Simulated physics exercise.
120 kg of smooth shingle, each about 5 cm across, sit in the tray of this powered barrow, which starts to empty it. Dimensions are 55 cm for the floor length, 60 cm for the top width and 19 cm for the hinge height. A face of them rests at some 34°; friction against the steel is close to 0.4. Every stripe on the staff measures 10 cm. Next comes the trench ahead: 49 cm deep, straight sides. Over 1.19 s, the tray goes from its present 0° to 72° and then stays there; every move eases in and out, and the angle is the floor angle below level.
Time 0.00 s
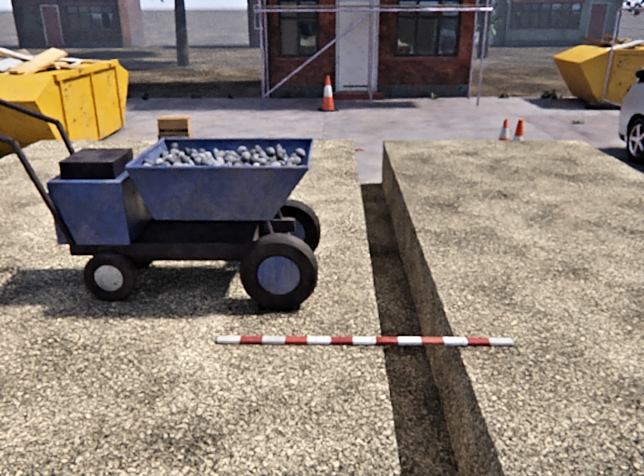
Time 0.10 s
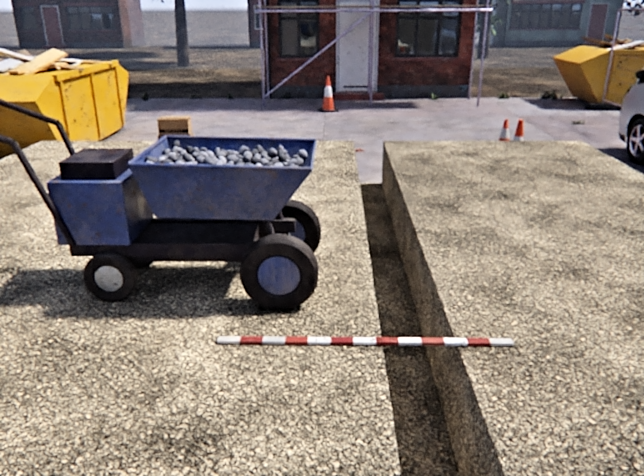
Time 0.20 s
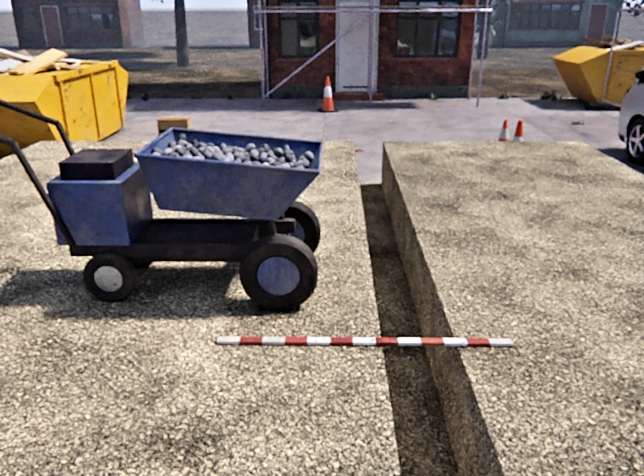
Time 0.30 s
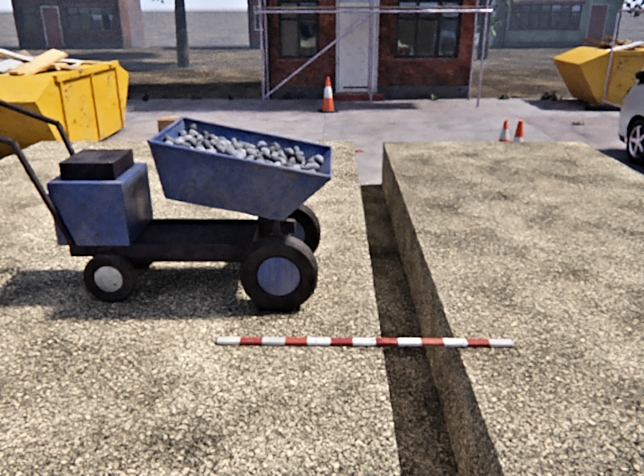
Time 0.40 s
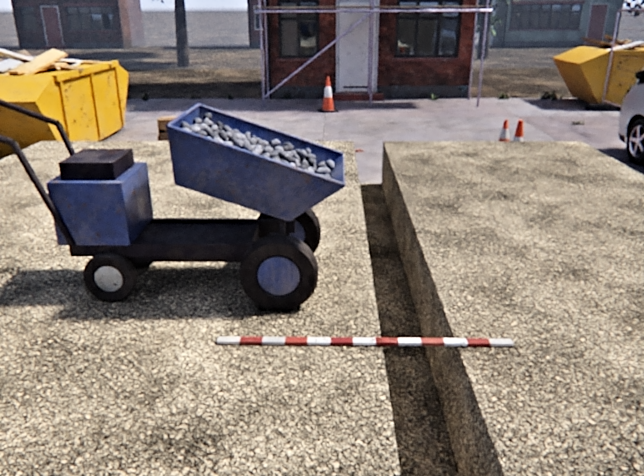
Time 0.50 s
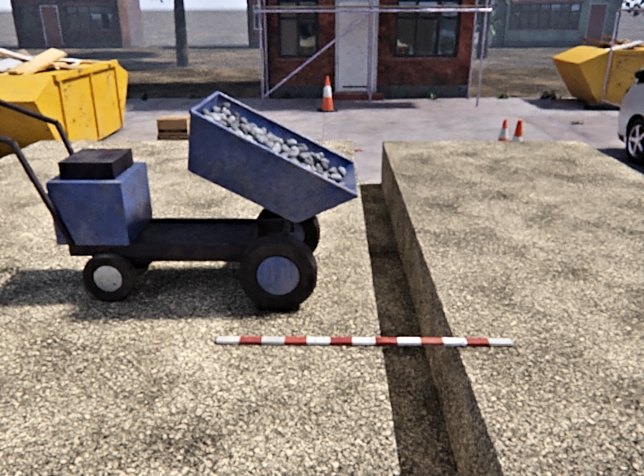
On a sunlit building site of pale gravel, seen from slightly above by a still camera, a brick building stands behind a paved strip. A blue powered barrow holding grey stones sits at left beside a narrow trench crossed by a red-and-white staff, with yellow skips, orange cones and part of a white car beyond. The barrow's tray slowly tilts up, its left end rising and its lip shifting right, while the stones shift toward the lower right end.
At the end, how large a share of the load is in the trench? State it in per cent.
A share of about 68 per cent.
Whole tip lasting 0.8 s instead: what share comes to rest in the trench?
It'd be some 60 per cent.
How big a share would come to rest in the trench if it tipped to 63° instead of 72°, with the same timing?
Close to 70 per cent then.
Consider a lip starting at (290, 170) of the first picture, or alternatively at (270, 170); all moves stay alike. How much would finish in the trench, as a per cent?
Roughly 90 percent for the first, and 100 percent for the second.
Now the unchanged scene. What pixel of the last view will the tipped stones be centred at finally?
In the last view, about (417, 347).
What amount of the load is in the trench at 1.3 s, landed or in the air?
About 35%.
After 0.9 s the floor is at 61°; 99 % in the tray, 1 % in the trench; the foremost stones are at (395, 229).
After 1.3 s the floor is at 72°; 46 % in the tray, 35 % in the trench, 19 % past the trench; the foremost stones are at (503, 290).
After 1.6 s the floor is at 72°; 15 % in the tray, 52 % in the trench, 33 % past the trench; the foremost stones are at (600, 296).
After 3.6 s the floor is at 72°; 0 % in the tray, 68 % in the trench, 32 % past the trench; the foremost stones are past the picture's edge.
